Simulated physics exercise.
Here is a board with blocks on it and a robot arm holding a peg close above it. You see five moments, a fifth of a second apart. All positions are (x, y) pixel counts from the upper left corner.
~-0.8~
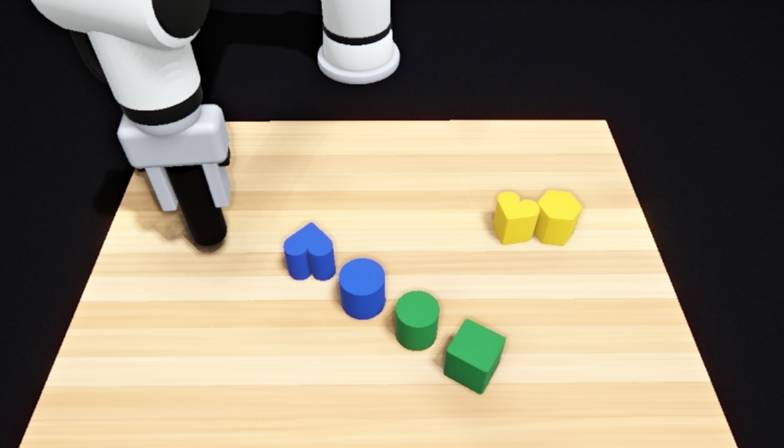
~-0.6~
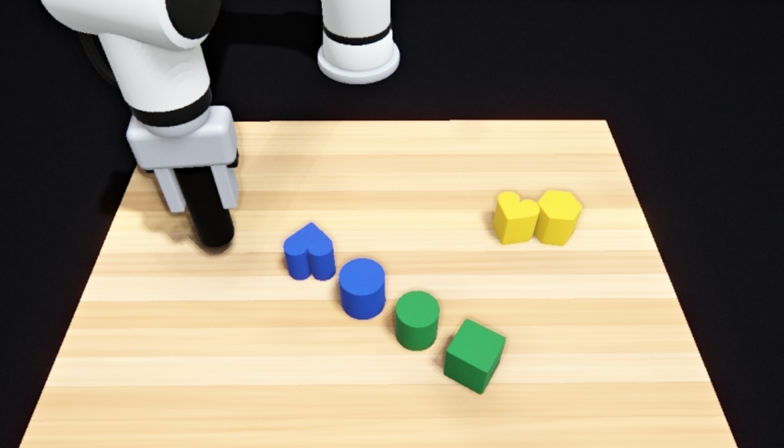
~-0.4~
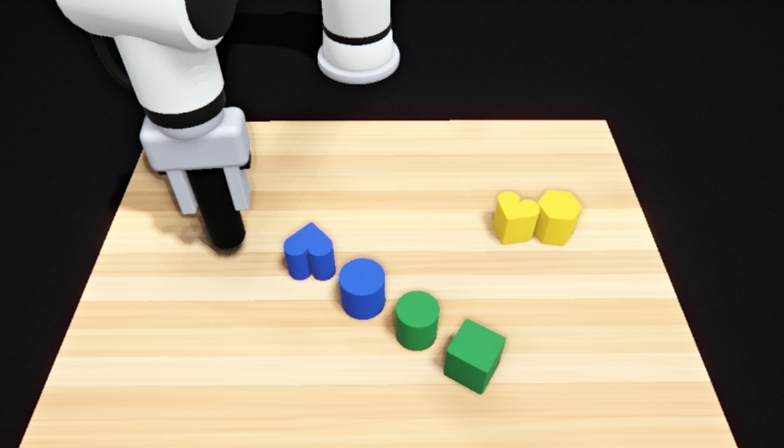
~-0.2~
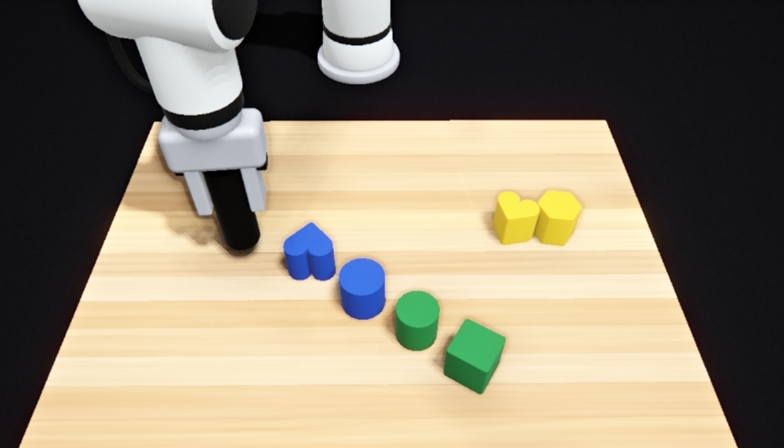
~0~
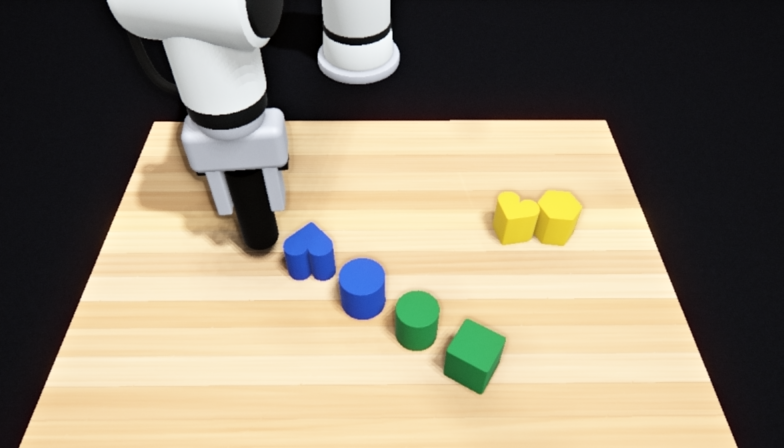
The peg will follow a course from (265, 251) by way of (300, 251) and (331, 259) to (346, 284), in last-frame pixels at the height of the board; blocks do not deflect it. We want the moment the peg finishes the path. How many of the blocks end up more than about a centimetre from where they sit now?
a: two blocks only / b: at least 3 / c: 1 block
My pick is b.
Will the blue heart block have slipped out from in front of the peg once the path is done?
Answer: No.
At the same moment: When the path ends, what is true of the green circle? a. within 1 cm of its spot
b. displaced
b.
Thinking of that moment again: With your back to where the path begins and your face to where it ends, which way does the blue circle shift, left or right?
It heads right.
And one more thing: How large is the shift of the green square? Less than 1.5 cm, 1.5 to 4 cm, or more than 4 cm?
The answer is under 1.5 cm.
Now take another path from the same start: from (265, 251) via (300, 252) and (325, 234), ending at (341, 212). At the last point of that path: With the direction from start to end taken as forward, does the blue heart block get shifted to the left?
It seems not.
The first path, step by step. One third of the way, peg (299, 238); blue heart block (320, 245).
Two thirds of the way, peg (330, 247); blue heart block (346, 258), turned 25° clockwise; blue circle (377, 290).
At the end, peg (345, 271); blue heart block (362, 286), turned 25° clockwise; blue circle (394, 320); green circle (442, 326); green square (484, 346).
